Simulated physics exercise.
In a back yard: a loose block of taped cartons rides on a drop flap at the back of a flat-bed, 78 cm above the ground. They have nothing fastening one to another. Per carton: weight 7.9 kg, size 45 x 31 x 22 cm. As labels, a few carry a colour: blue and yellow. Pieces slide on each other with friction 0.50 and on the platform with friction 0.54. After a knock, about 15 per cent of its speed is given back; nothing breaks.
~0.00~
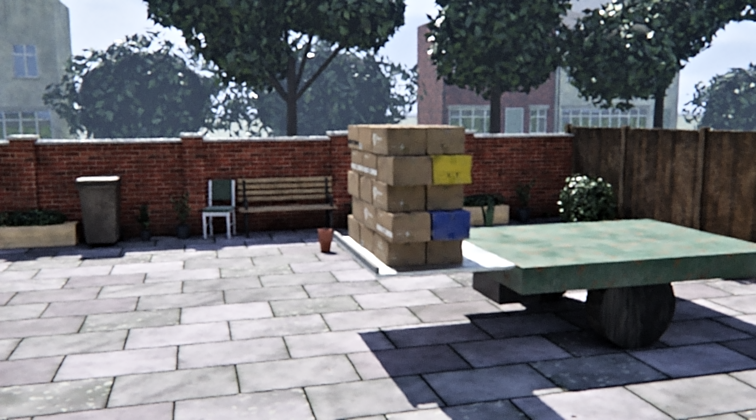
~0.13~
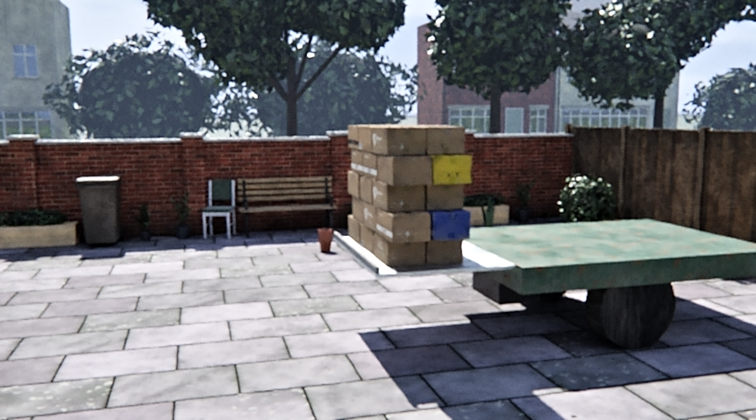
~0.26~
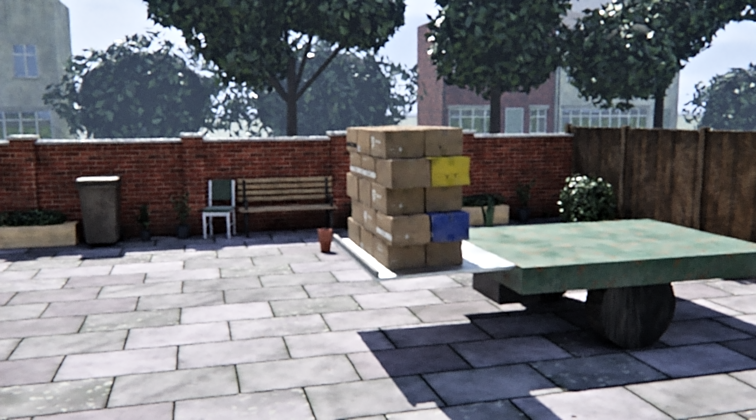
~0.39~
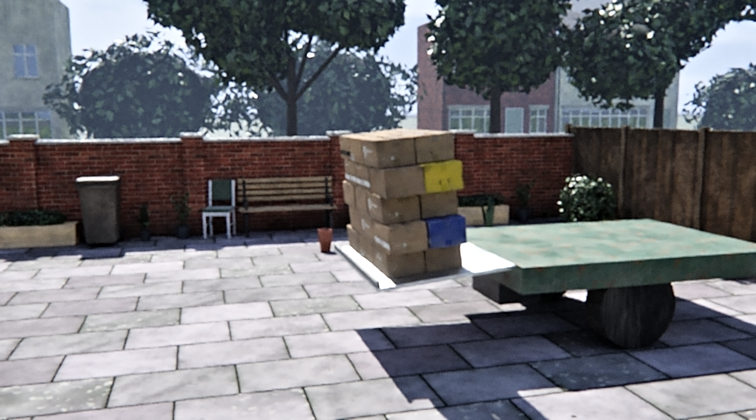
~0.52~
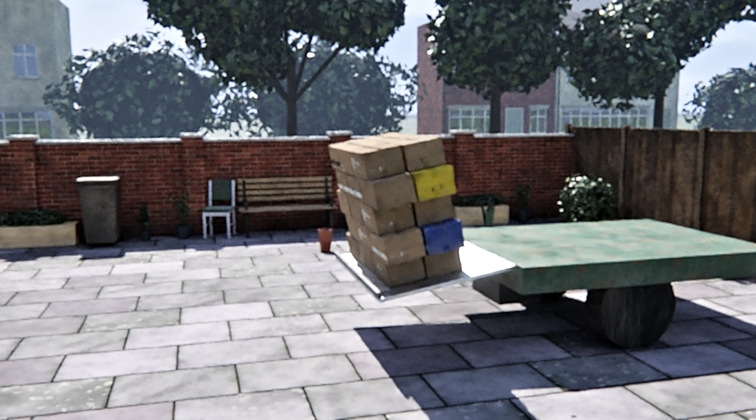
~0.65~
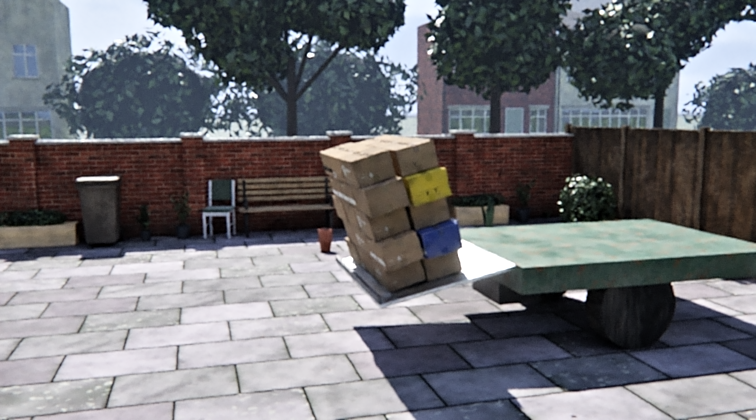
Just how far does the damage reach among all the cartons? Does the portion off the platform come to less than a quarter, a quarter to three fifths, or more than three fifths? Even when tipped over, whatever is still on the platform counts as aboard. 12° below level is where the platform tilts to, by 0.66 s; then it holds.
It comes to more than three fifths.
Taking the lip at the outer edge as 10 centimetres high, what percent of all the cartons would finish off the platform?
70 %.
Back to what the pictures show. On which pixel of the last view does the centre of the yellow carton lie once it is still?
Its middle finishes near pixel (342, 389) of the last picture.
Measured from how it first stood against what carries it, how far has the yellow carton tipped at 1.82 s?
Close to 100° of tilt compared with the start.
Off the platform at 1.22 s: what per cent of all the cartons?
By that time it is 30 percent.
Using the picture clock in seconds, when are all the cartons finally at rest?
Around 4.0 s.
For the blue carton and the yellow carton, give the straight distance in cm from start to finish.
Blue 60, yellow 190.
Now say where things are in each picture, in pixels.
In the first frame (places mark the middle of the side facing us; leans and shifts are taken against what carries them), platform's outer corner (378, 276) slope 0°; yellow carton (453, 170); blue carton (452, 227); nothing disturbed.
In the second frame, platform's outer corner (378, 276) slope 0°; yellow carton (453, 170).
In the third frame, platform's outer corner (378, 280) slope 1°; yellow carton (451, 172).
In the fourth frame, platform's outer corner (379, 290) slope 5°; yellow carton (444, 177).
In the fifth frame, platform's outer corner (380, 301) slope 10°; yellow carton (436, 184); 6 disturbed, none off the platform.
In the sixth frame, platform's outer corner (382, 306) slope 12°; yellow carton (431, 187) shifted 33 mm; blue carton (443, 242); steepest lean 4°, the carton at (336, 169); 24 disturbed, none off the platform.
After 1.22 s, slope 12°; 9 of the 30 cartons off the platform; yellow carton leaning 21°; blue carton leaning 18°.
After 1.82 s, slope 12°; 19 of the 30 cartons off the platform; yellow carton on its side; blue carton leaning 25°.
At rest (4.3 s), slope 12°; 24 of the 30 cartons off the platform; blue carton on its side; yellow carton leaning 12°, 1.11 m lower. That is 80 per cent. As the last picture would show them, middles, blue carton near (382, 269), yellow carton near (342, 389).
